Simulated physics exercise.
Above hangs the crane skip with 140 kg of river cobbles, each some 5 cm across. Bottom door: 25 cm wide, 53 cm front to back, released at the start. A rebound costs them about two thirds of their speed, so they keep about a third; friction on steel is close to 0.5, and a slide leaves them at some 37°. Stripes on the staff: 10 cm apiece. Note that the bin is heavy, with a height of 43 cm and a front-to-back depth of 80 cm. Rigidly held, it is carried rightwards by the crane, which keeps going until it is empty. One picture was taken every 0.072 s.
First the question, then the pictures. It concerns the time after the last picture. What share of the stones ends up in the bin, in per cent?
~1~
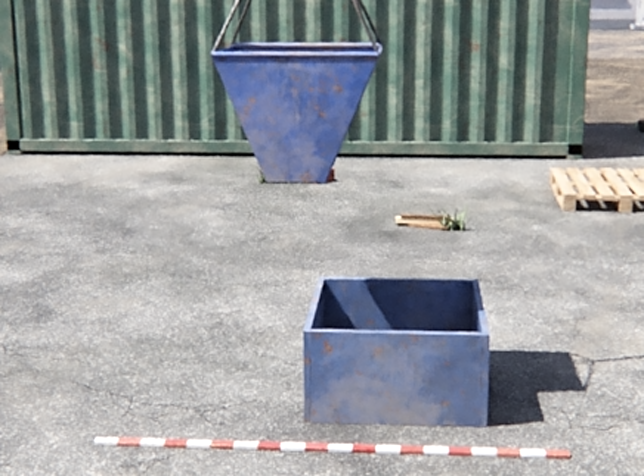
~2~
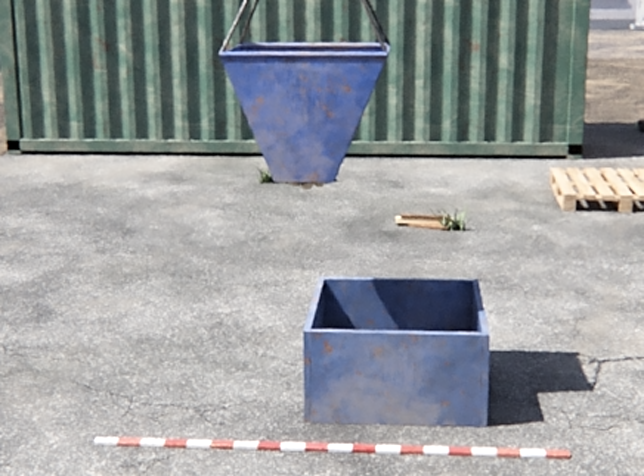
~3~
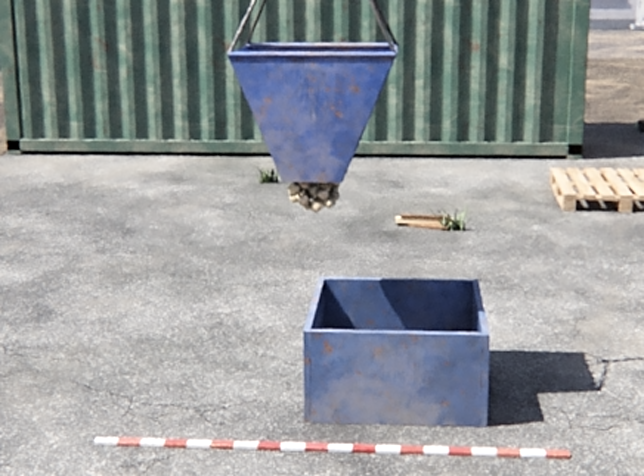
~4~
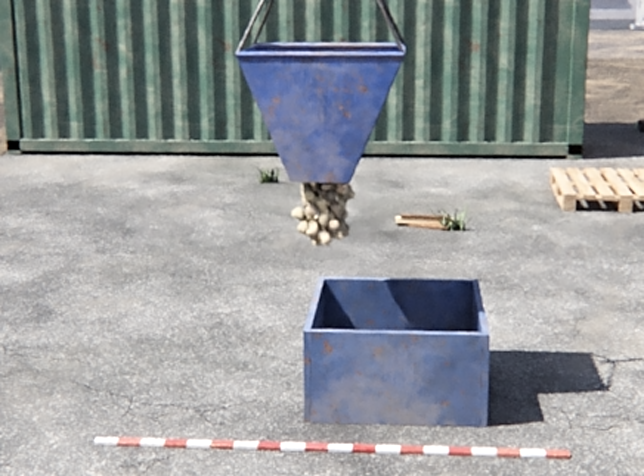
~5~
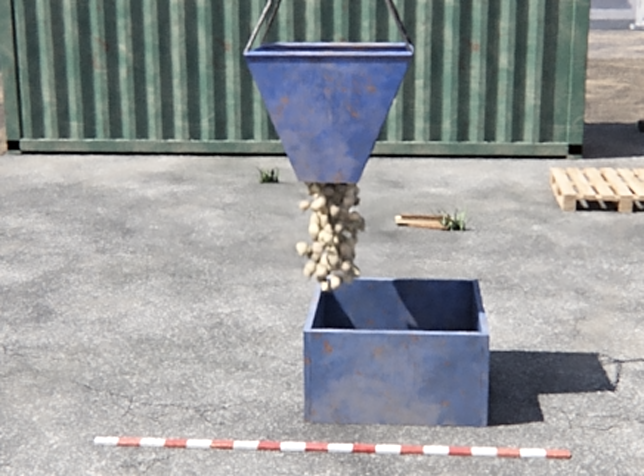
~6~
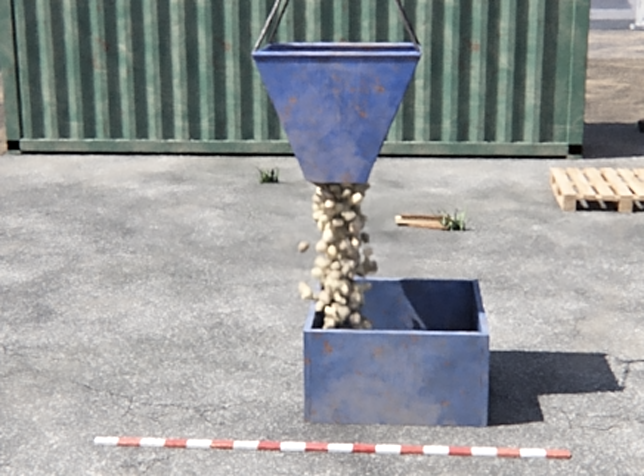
About 100 per cent.
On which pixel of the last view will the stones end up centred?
(407, 366).
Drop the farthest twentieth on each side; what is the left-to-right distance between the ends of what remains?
Around 70 centimetres.
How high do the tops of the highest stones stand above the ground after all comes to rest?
28 cm.
Then, 0.3 s after the last picture, 29 % in the crane skip, 71 % falling or lying in the bin; the stones farthest right are at (453, 373).
Then, 0.7 s after the last picture, 0 % in the crane skip, 100 % falling or lying in the bin; the stones farthest right are at (471, 380).
Then, 1.3 s after the last picture, 0 % in the crane skip, 100 % falling or lying in the bin; the stones farthest right are at (471, 361).
Then, 2.2 s after the last picture, 0 % in the crane skip, 100 % falling or lying in the bin; the stones farthest right are at (471, 361).
Then, 4.1 s after the last picture, 0 % in the crane skip, 100 % in the bin; the stones farthest right are at (471, 361).
